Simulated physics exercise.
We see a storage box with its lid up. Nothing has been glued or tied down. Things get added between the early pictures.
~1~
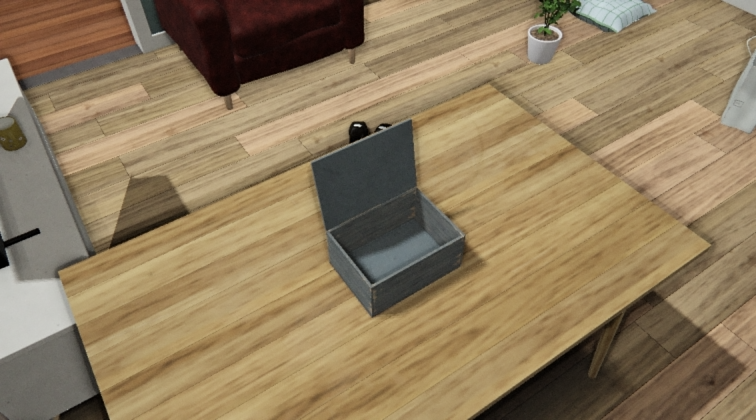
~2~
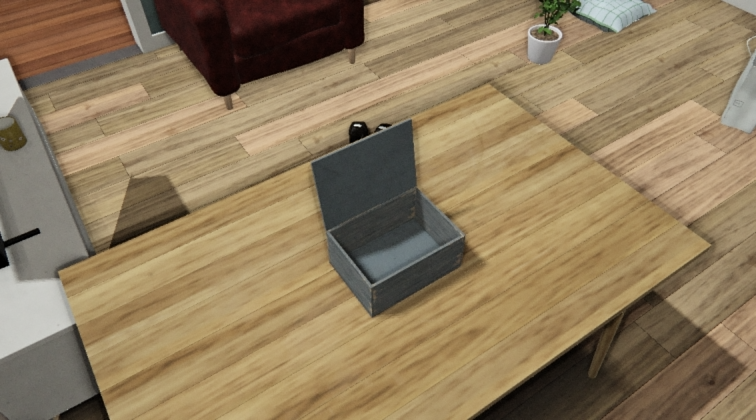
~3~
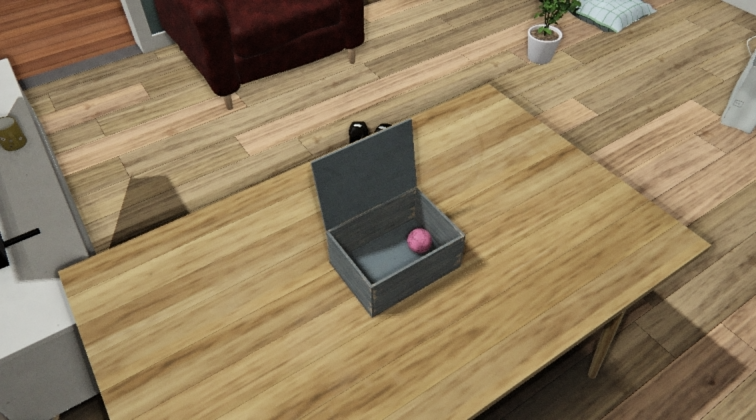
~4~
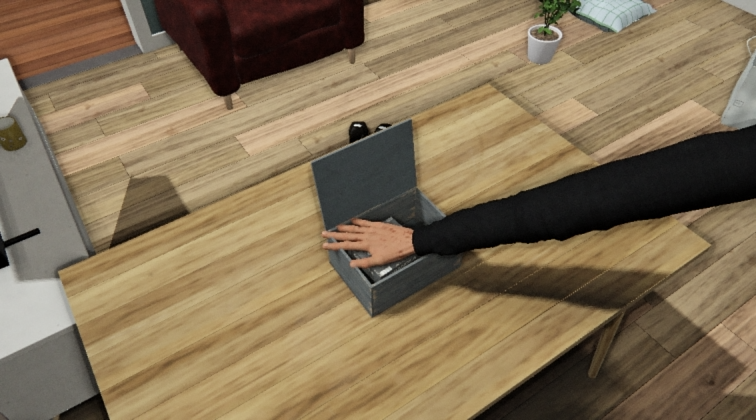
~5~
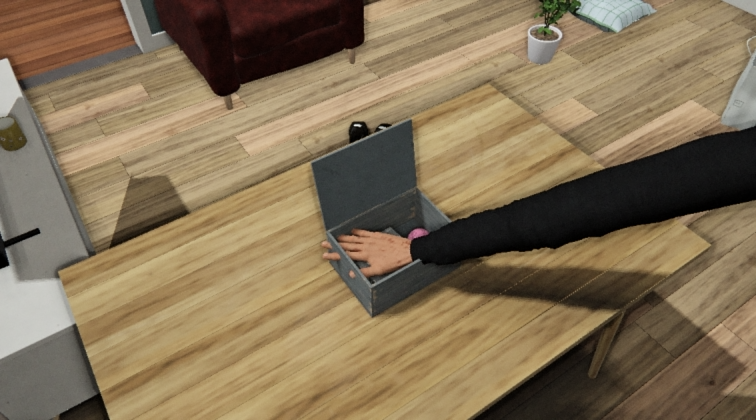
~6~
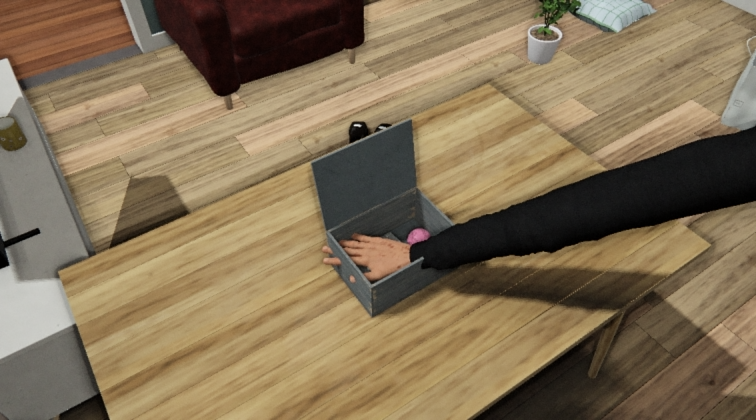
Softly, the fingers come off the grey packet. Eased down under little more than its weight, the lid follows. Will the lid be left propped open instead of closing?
No, it closes flat.
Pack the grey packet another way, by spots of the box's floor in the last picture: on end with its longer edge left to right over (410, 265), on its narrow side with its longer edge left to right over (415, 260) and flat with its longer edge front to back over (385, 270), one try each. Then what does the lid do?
So: First go, the lid can't get down; second go, it can't get down; third go, it gets all the way down.
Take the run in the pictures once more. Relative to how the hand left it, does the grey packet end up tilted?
By the end the grey packet has kept its angle.
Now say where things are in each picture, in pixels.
In the first frame, the last thing is not in view yet.
In the second frame, the last thing is not in view yet.
In the third frame, the last thing is not in view yet; pink ball (420, 241).
In the fourth frame, on its way.
In the fifth frame, on its way.
In the sixth frame, put in, still held.
Then, 1.20 s after the last picture, lid starting down.
Then, 1.60 s after the last picture, lid 57° above the rim.
Then, 1.80 s after the last picture, lid 37° above the rim.
Then, 2.00 s after the last picture, lid 13° above the rim.
At rest, lid shut; both in place. Seen from the same camera at the end, grey packet near (385, 266).
